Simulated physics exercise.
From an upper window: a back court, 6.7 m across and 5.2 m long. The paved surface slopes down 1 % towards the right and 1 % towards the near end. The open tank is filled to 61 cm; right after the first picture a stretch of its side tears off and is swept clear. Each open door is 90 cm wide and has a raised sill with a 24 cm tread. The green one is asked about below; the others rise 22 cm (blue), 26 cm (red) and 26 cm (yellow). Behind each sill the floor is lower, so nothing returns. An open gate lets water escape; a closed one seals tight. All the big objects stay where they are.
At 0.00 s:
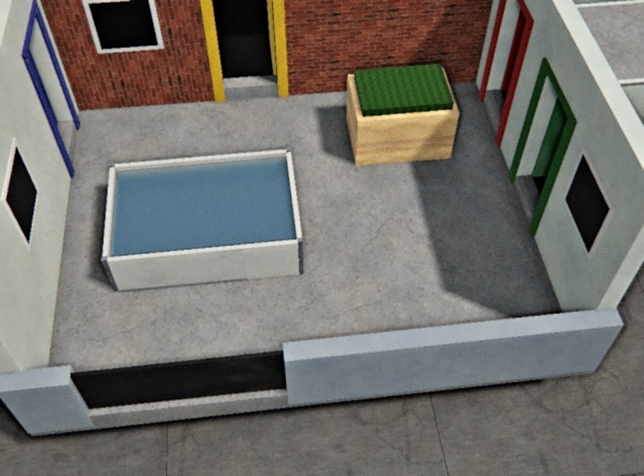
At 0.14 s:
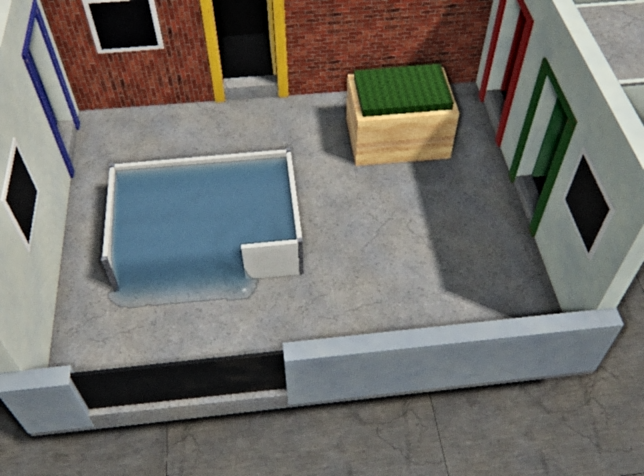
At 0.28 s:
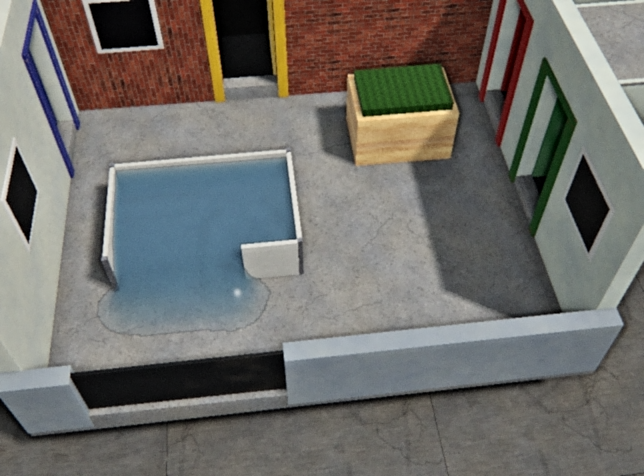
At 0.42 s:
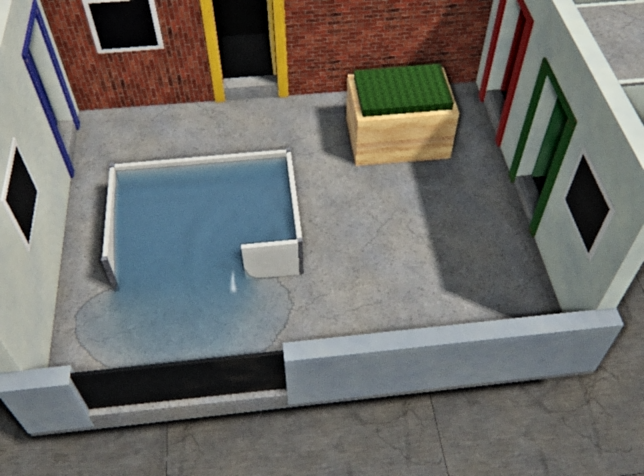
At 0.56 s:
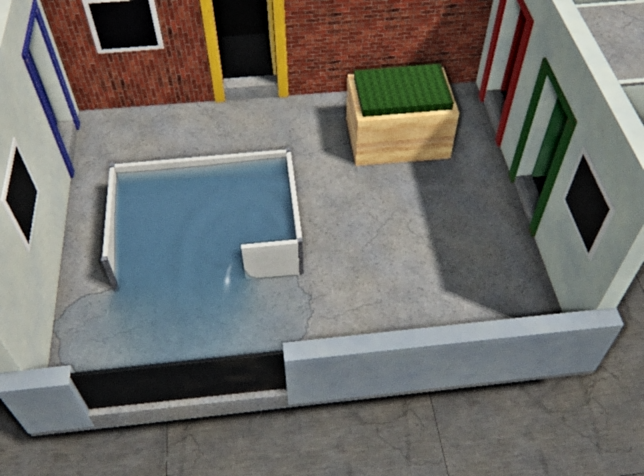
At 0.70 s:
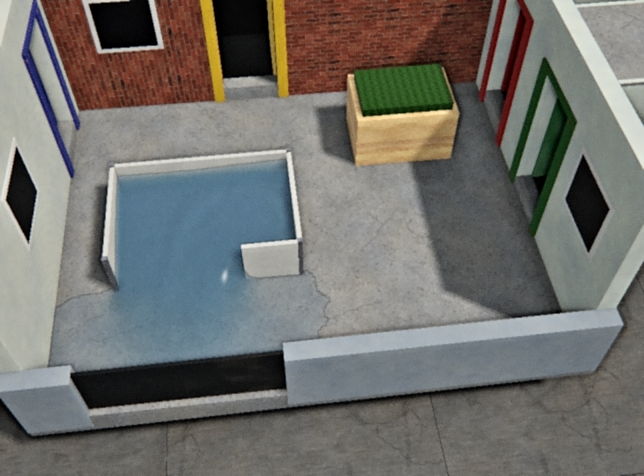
A white-walled open tank of blue water stands on the left of a grey paved court, seen from above by a still camera. A wooden box with a green top sits near the red brick back wall, with yellow and blue doorframes around, red and green ones at right. Most of the tank's near side disappears, and water pours out, spreading across the paving towards the low front wall.
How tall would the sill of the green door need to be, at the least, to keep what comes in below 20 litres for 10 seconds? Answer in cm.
Some 9 cm above the ground.
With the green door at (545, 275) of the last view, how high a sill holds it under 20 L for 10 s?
About 14.5 cm.
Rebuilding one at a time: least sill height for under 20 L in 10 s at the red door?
Roughly 12.0 cm at red.
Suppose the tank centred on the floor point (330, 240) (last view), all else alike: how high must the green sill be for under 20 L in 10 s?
Some 6.5 cm.
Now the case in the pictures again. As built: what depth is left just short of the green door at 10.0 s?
Roughly 12.0 cm deep.
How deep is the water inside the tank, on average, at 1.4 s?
Some 34 cm.
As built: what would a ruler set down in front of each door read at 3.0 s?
Depths in cm: Green 3, blue 4, red 0, yellow 0.
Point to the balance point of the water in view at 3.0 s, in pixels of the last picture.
Near (217, 288).
After 1.4 s water covers 20 % of the floor, deepest (53 cm) near (45, 402); it has not reached the green door.
After 3.0 s water covers 60 % of the floor, deepest (30 cm) near (60, 400); it has not reached the green door.
After 10.0 s water covers 95 % of the floor, deepest (16 cm) near (395, 365); 12 cm at the green door, 0 litres in over its 16 cm sill.
At the green door as built, the water arrived by 3.1 s and peaked near 14 cm at 5.2 s.
Run again over the same 10 s with other heights there, 33 litres in over 8 cm, 9 litres over 10.5 cm. The limit of 20 litres is kept from about 9 cm up.
